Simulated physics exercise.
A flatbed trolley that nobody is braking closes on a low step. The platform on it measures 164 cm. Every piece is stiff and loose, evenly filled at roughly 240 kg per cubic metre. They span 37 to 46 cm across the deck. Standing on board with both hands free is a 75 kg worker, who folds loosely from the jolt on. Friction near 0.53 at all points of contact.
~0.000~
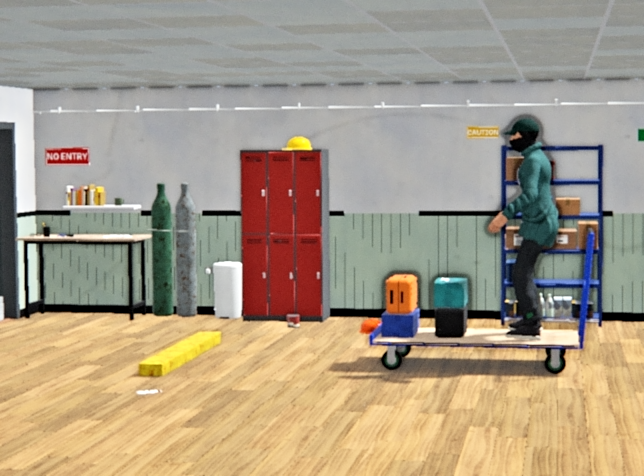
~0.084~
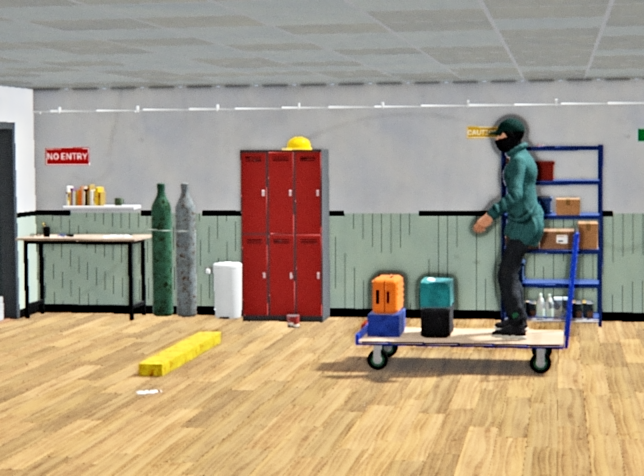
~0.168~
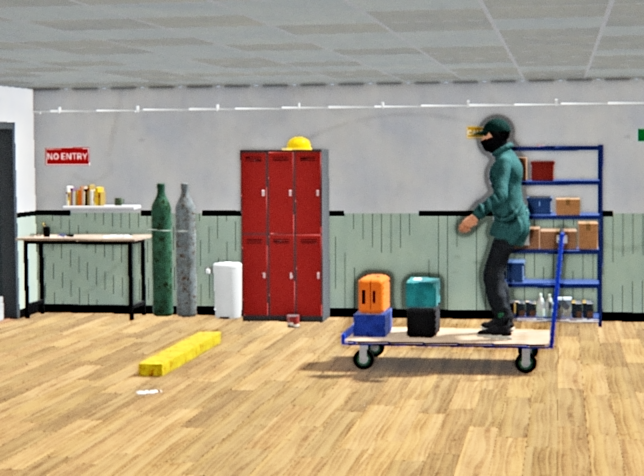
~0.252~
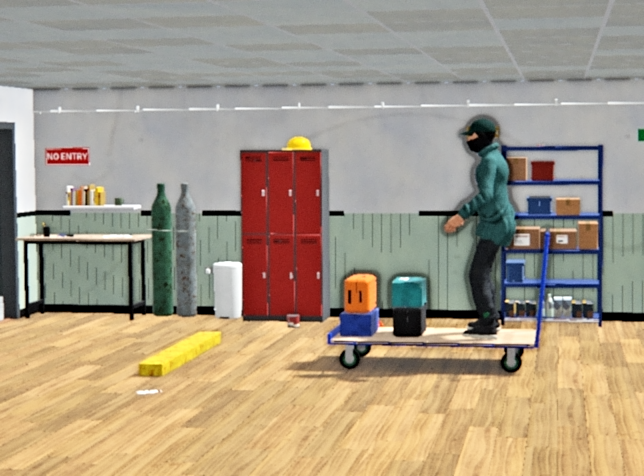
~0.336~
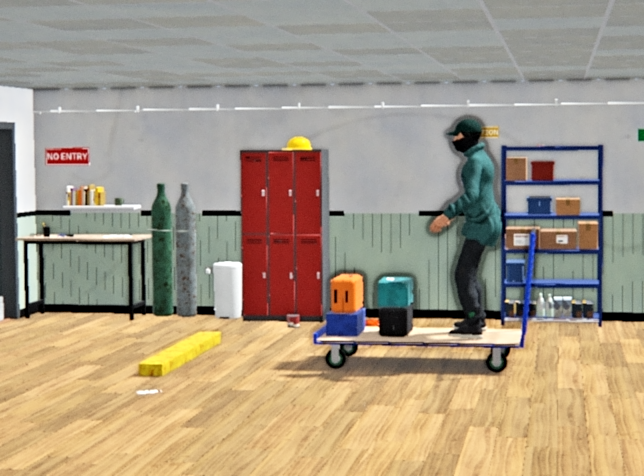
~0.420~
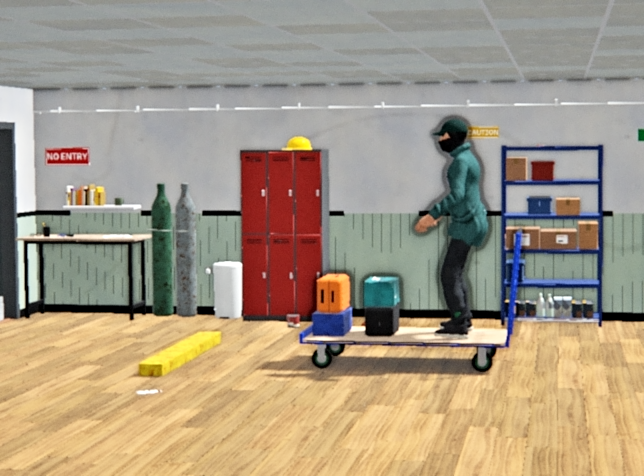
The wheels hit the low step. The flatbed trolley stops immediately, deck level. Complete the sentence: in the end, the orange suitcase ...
In the end, the orange suitcase has gone over the front rim.
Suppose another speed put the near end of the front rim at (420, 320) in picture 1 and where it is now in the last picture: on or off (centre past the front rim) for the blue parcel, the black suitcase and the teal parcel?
Well, blue remains, black remains, and teal remains.
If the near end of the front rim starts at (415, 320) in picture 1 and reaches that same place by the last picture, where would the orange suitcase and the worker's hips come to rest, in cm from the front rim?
Rest points: Orange at 40 cm past, hips at 50 cm behind.
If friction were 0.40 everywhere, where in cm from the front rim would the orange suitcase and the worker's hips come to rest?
Rest positions: Orange at 50 cm past the rim; hips at 90 cm behind the rim.
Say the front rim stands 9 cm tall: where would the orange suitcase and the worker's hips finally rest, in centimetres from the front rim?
So the orange one settles 20 cm beyond the rim and the hips 100 cm short of it.
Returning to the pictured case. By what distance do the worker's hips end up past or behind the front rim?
Some 100 cm behind it.
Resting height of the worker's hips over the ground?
The hips settle roughly 60 cm above the ground.
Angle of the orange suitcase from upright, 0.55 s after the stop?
It leans roughly 100° away from upright.
Impact comes at 1.22 s.
After 1.47 s the orange suitcase is 1 cm behind the rim, tilted 20°, near (185, 292) in the last picture's view.
After 1.77 s the orange suitcase is 17 cm past the rim, tilted 100°, near (165, 321) in the last picture's view.
After 2.22 s the orange suitcase is 43 cm past the rim, tilted 160°, near (137, 338) in the last picture's view.
When all is still (3.7 s), past the rim, orange suitcase; behind it, teal parcel, black suitcase, blue parcel and the worker's hips.
